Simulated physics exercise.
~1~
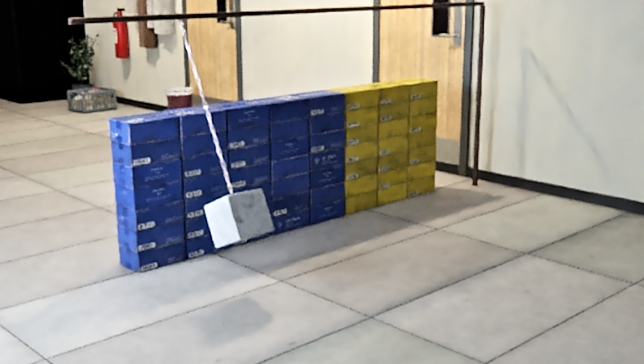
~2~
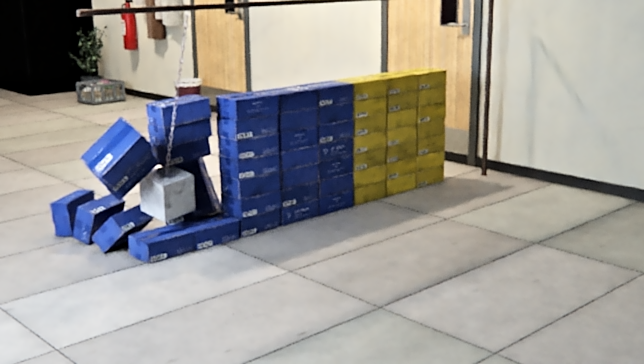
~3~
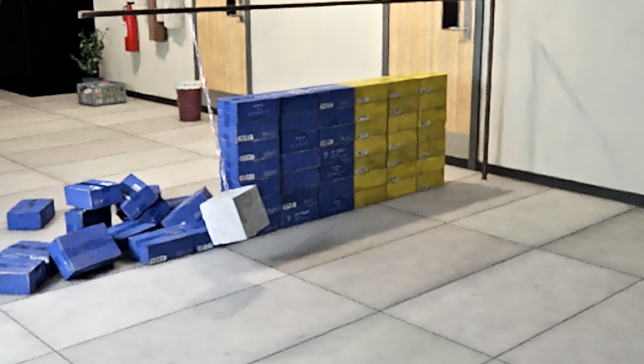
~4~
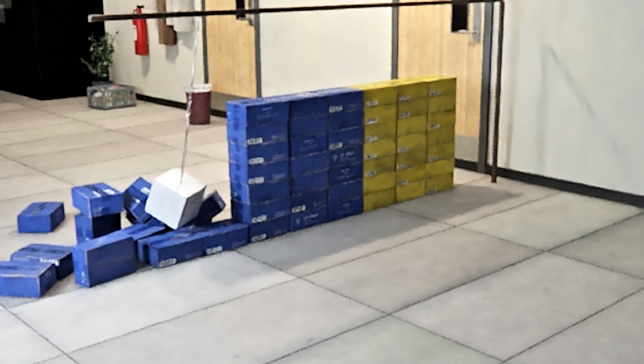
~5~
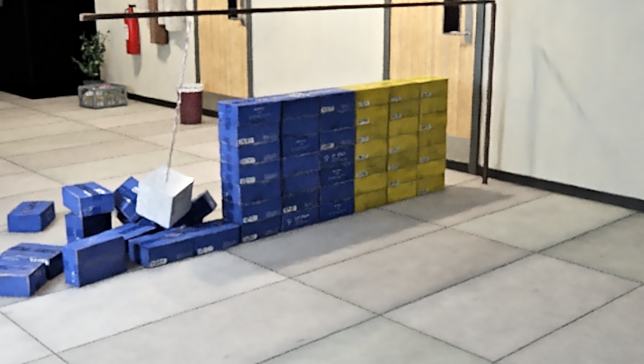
In a tiled hallway, a hanging pale block swings into a blue and yellow box wall, toppling the left end's blue boxes.
